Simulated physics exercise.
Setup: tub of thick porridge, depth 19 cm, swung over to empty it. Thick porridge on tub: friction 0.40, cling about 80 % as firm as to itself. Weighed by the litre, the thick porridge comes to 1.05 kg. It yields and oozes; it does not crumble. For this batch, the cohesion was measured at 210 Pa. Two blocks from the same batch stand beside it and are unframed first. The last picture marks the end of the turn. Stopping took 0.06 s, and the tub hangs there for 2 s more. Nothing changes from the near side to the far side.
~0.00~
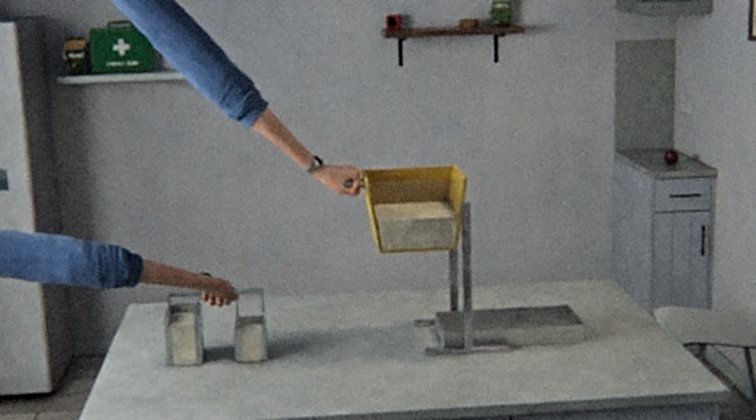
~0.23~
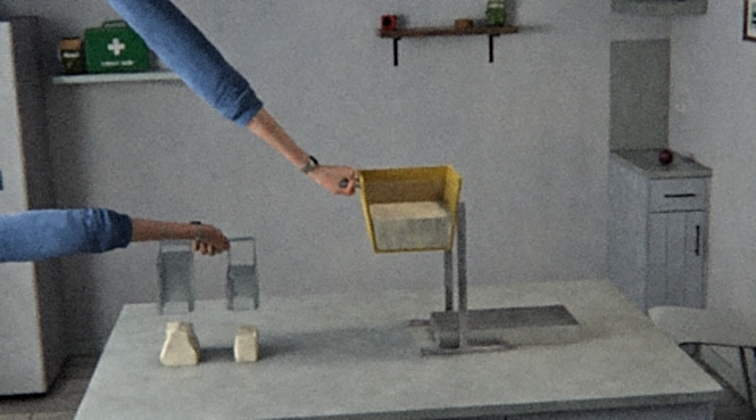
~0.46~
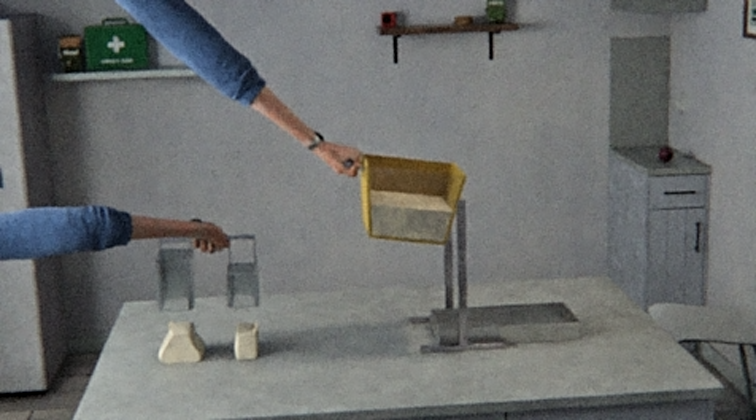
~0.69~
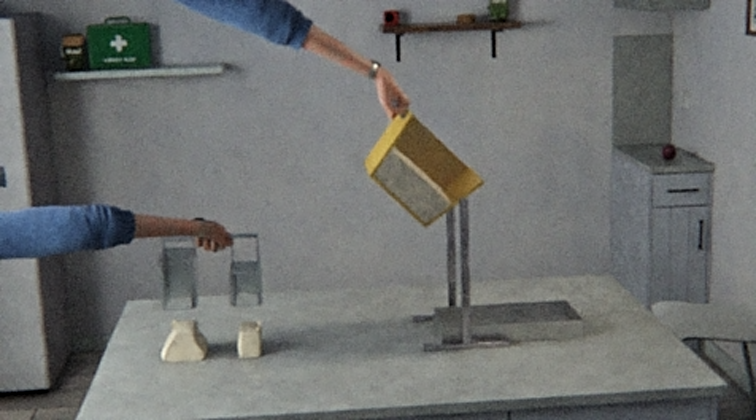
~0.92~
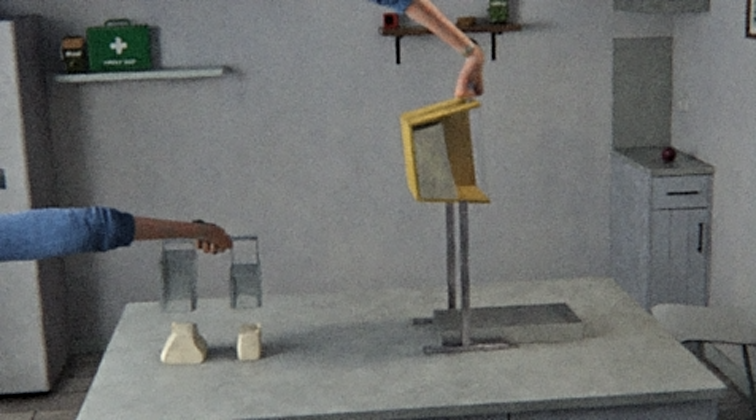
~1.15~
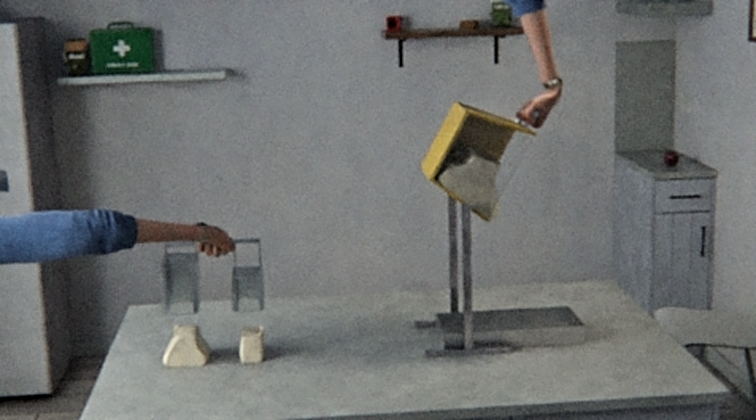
A yellow tub of thick porridge stayed level while one hand lifted two holders off pale blocks. The left block sagged, then another hand swung the tub over rightward and the porridge slumped.
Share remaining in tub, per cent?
Approx. 0 %.
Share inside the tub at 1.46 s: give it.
It's something like 0 % of the original load.
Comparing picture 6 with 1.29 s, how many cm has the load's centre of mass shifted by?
15 cm.
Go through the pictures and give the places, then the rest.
In the first frame, handle-side rim at (369, 183), tilt 0 degrees; highest point of the thick porridge at (451, 216); test blocks 12 cm, 7.7 cm high (left to right).
In the second frame, handle-side rim at (365, 183), tilt 0 degrees; highest point of the thick porridge at (446, 216); test blocks 9.5 cm, 7.4 cm high (left to right).
In the third frame, handle-side rim at (370, 166), tilt 9 degrees; highest point of the thick porridge at (375, 205); test blocks 8.8 cm, 7.3 cm high (left to right).
In the fourth frame, handle-side rim at (414, 117), tilt 46 degrees; highest point of the thick porridge at (394, 152); test blocks 8.8 cm, 7.3 cm high (left to right).
In the fifth frame, handle-side rim at (480, 107), tilt 85 degrees; highest point of the thick porridge at (439, 125); test blocks 8.8 cm, 7.3 cm high (left to right).
In the sixth frame, handle-side rim at (534, 136), tilt 120 degrees; highest point of the thick porridge at (473, 157); test blocks 8.8 cm, 7.3 cm high (left to right).
By 1.29 s, the tub is at 120 degrees and holds 25 %.
By 1.46 s, the tub is at 120 degrees and holds 0 %.
By 1.63 s, the tub is at 120 degrees and holds 0 %.
By 1.80 s, the tub is at 120 degrees and holds 0 %.
By 3.15 s, at the end, the tub is at 120 degrees and holds 0 %.
